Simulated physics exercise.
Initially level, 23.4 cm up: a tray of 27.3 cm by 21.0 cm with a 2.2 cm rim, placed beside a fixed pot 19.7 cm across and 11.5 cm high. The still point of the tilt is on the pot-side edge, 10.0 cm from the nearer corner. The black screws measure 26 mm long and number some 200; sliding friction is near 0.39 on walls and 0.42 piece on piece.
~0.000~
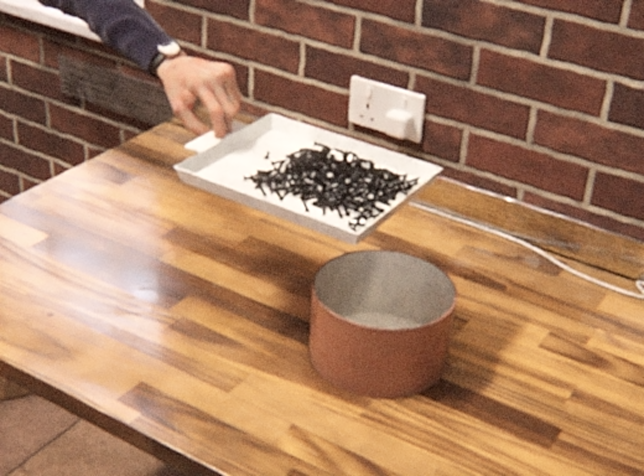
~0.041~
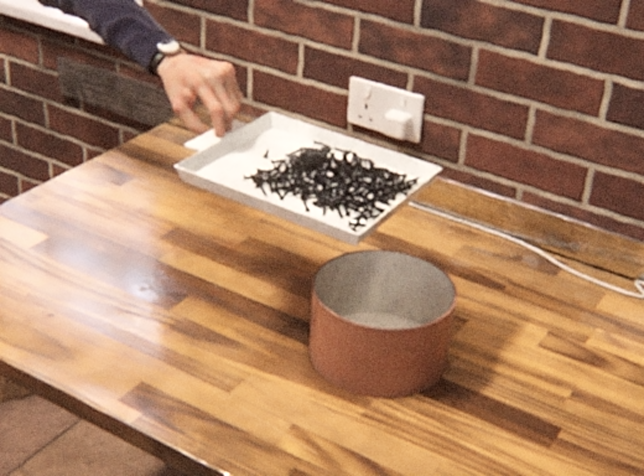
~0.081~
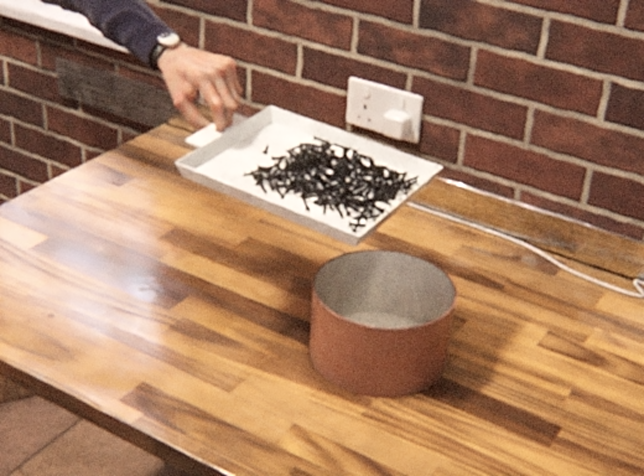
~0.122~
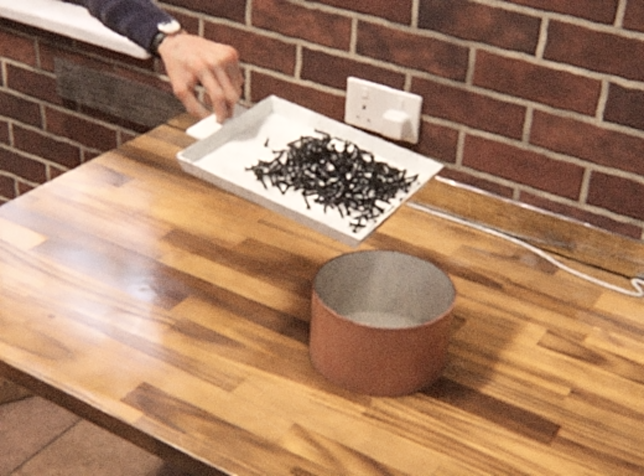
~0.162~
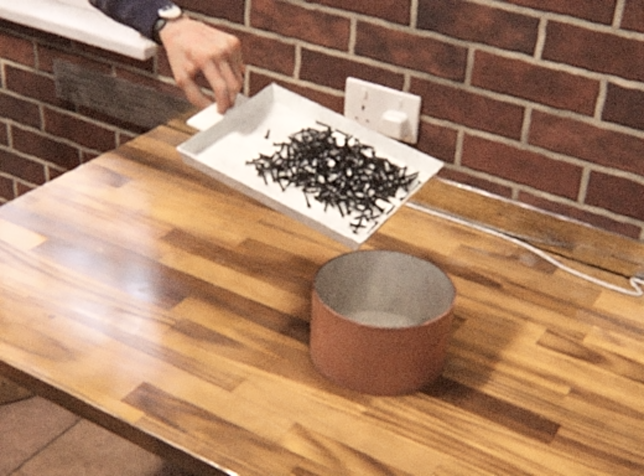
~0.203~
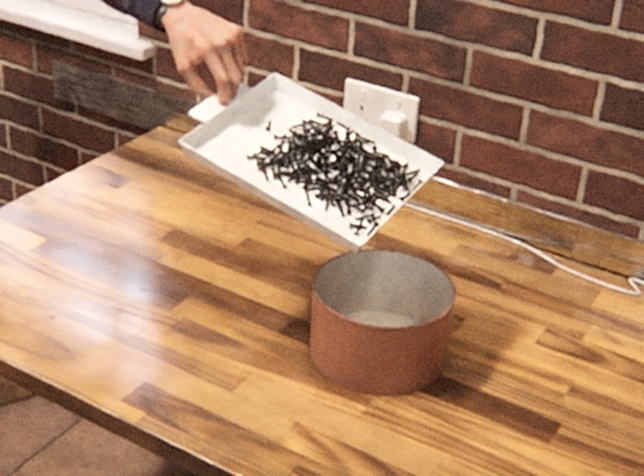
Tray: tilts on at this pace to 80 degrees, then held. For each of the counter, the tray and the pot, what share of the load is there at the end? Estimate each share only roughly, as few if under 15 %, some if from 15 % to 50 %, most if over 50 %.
Roughly: Counter most, tray few, pot some.
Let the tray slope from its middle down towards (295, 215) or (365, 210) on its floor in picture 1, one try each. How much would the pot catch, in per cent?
45 and 65 %.
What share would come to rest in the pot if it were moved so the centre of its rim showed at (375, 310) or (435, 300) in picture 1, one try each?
Some 95 and 30 per cent.
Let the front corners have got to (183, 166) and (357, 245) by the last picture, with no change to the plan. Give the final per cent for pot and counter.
That works out as pot 45 and counter 55.
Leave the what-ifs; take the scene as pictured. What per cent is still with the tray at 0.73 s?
About 75%.
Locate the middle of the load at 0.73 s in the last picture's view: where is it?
Somewhere about (373, 237) in the last view.
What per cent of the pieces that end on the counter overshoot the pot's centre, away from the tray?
About 80 %.
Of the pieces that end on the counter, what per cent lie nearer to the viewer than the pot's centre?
About 100 percent of the spill.
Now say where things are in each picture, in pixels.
The first picture shows tray tilt 0 degrees, front corners at (182, 166) and (356, 229); middle of the pieces at (331, 178); pot at (385, 287).
The second picture shows tray tilt 1 degrees, front corners at (183, 166) and (357, 230); middle of the pieces at (331, 178).
The third picture shows tray tilt 3 degrees, front corners at (183, 162) and (357, 231); middle of the pieces at (331, 175).
The fourth picture shows tray tilt 6 degrees, front corners at (184, 155) and (358, 234), lowest corner right front; middle of the pieces at (332, 172).
The fifth picture shows tray tilt 10 degrees, front corners at (185, 148) and (358, 237), lowest corner right front; middle of the pieces at (332, 168).
The sixth picture shows tray tilt 15 degrees, front corners at (187, 141) and (359, 239), lowest corner right front; middle of the pieces at (333, 164); pot at (385, 286). Its pace works out near 100 degrees a second.
After 0.52 s, tilt 47 degrees; the tray holds 100 %, the pot 0 %.
After 0.73 s, tilt 68 degrees; the tray holds 75 %, the pot 0 %.
Then, at 1.06 s, tilt 80 degrees; the tray holds 10 %, the pot 30 %.
By 2.1 s all is still; counter 65 %, tray 0 %, pot 35 %.
